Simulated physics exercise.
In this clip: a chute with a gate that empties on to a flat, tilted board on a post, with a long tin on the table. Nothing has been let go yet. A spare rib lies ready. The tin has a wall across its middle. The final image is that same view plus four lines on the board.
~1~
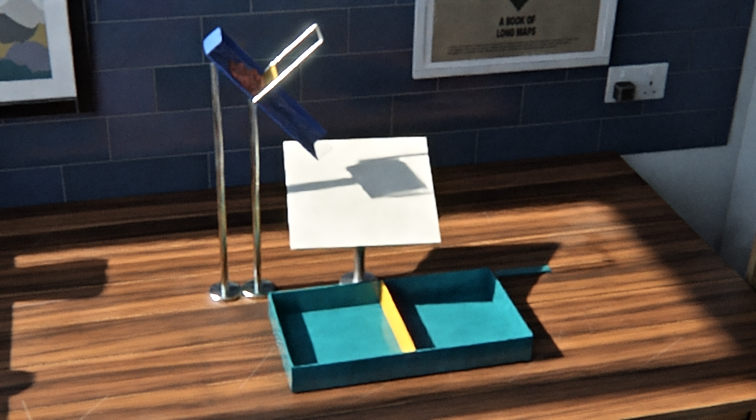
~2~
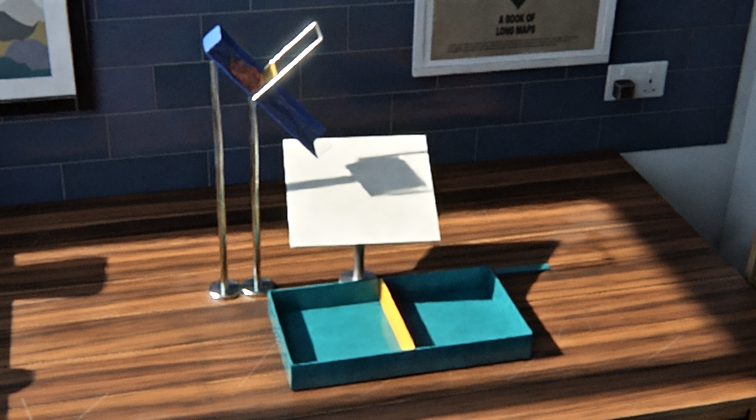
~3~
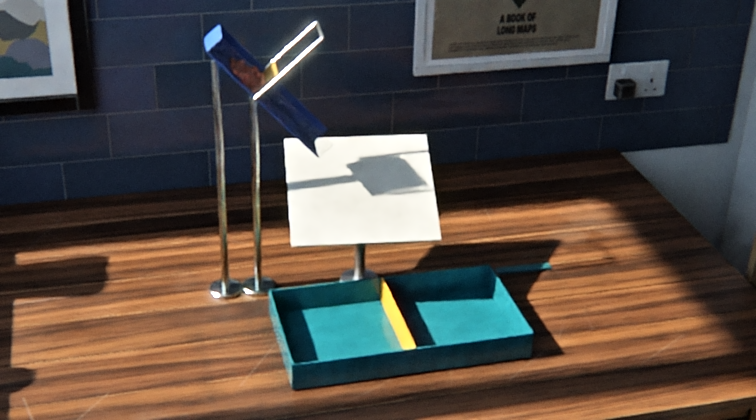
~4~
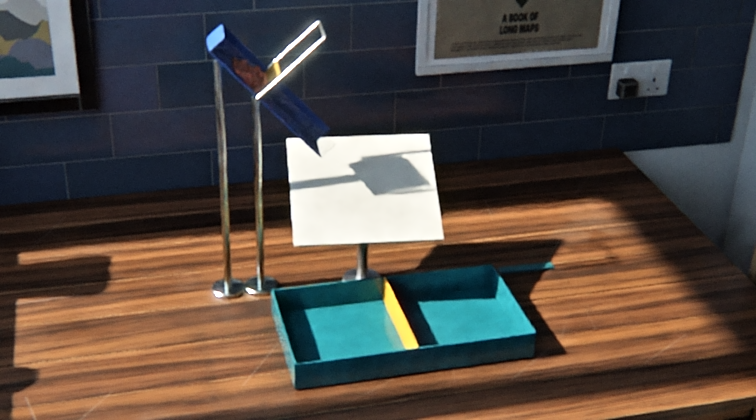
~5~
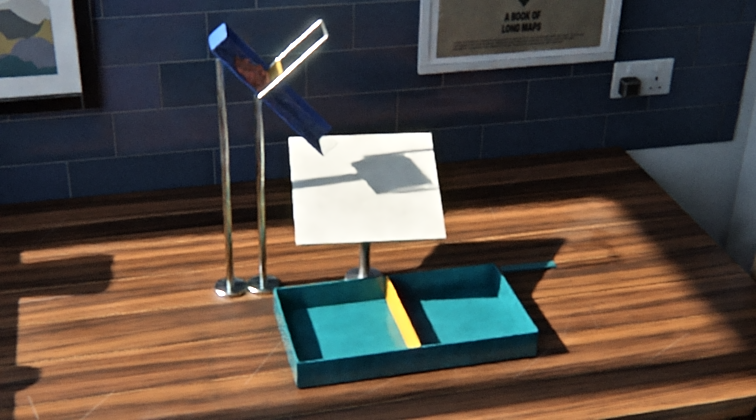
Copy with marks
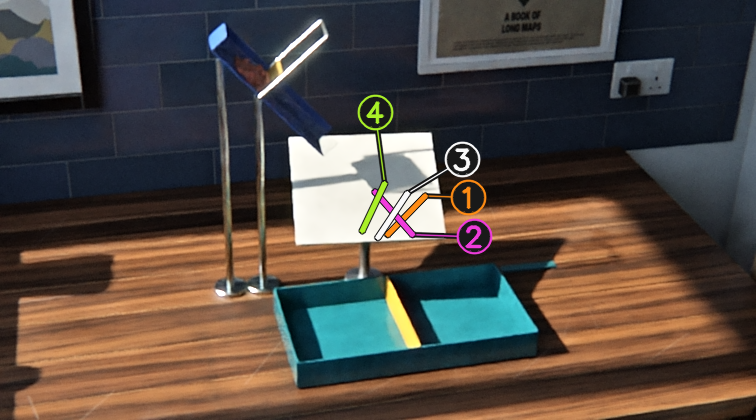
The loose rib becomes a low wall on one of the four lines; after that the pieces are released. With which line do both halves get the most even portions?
2 beats the others.
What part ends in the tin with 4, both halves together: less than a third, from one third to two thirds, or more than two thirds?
It is more than two thirds.
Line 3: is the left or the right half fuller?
More lands on the left.
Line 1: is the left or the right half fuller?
The left half.
On the marked copy, line 1 from (425, 195) to (387, 234); line 2 from (375, 191) to (412, 234); line 3 from (407, 193) to (377, 237); line 4 from (384, 183) to (362, 230).
If 1 is chosen, of what is caught, all but a few in the left half, only a few in the right.
If 2 is chosen, of what is caught, close to half in the left half, close to half in the right.
If 3 is chosen, of what is caught, all but a few in the left half, only a few in the right.
If 4 is chosen, of what is caught, the bulk in the left half, a small share in the right.
